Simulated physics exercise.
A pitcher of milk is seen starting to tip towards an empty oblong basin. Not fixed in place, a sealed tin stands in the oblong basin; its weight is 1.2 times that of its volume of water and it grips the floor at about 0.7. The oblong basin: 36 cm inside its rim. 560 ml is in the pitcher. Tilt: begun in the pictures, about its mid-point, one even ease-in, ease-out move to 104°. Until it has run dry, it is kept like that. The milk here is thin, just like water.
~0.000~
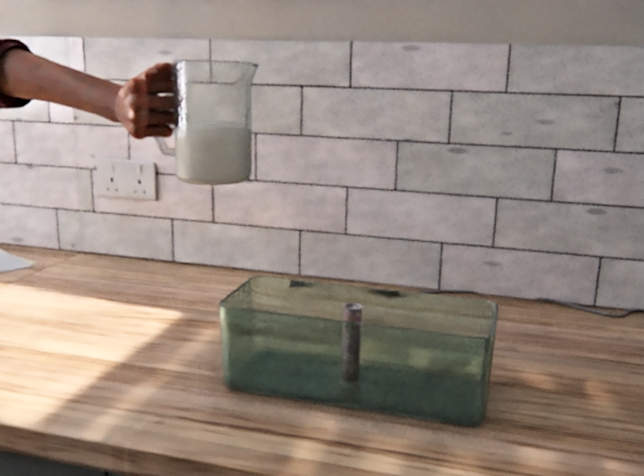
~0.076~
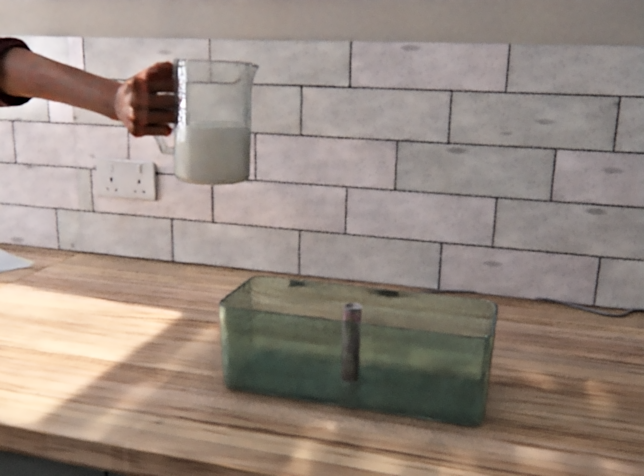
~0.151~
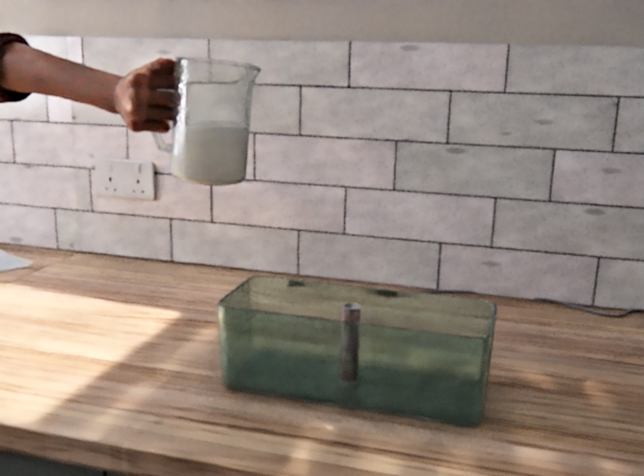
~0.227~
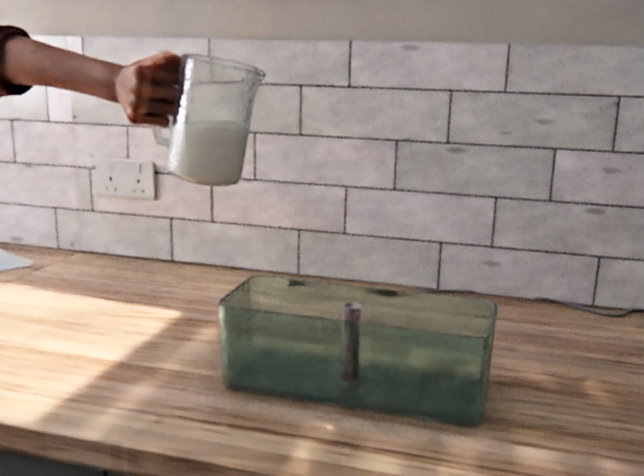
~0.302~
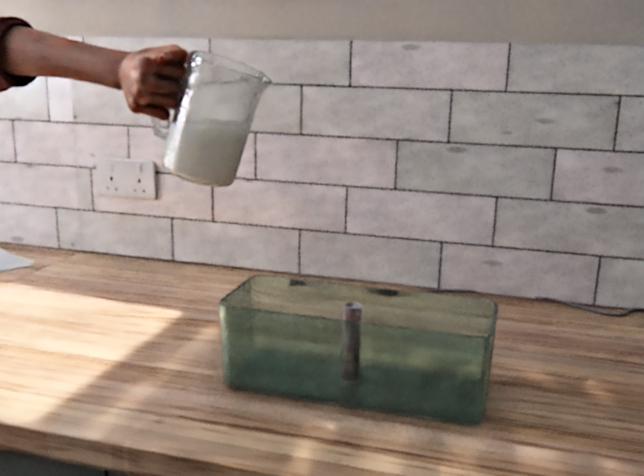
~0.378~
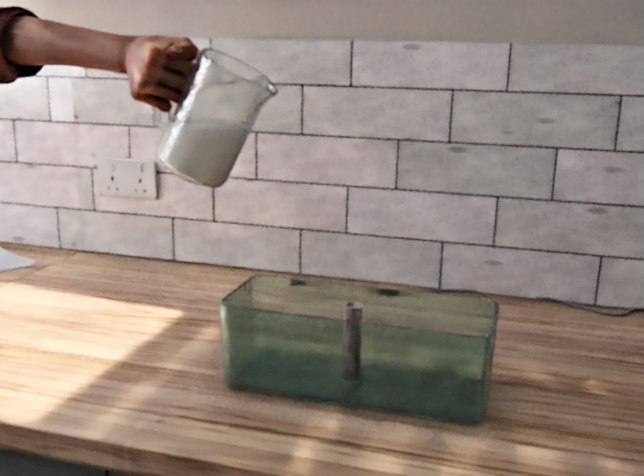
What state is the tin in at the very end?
The tin is on its side.
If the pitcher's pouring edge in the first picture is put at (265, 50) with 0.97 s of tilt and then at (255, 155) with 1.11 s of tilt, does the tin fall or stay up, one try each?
In the first try it comes down; in the second it remains standing.
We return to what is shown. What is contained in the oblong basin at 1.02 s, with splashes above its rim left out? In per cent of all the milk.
Some 18 percent of the total.
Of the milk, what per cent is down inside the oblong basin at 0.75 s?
About 0 per cent.
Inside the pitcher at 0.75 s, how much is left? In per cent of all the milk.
Some 98 % of it is still there.
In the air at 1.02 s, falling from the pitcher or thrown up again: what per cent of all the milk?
I'd put it at about 36 per cent of the liquid.
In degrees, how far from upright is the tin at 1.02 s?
Roughly 0°.
Then, 0.75 s in, the tilt is 79° and 98 per cent is still to pour; the tin stands where it began.
Then, 1.02 s in, the tilt is 102° and 47 per cent is still to pour; the tin stands where it began.
Then, 1.30 s in, the tilt is 104° and 9 per cent is still to pour; the tin lies on its side.
Then, 1.61 s in, the tilt is 104° and 1 per cent is still to pour; the tin lies on its side.
Finally, the tin lies on its side.
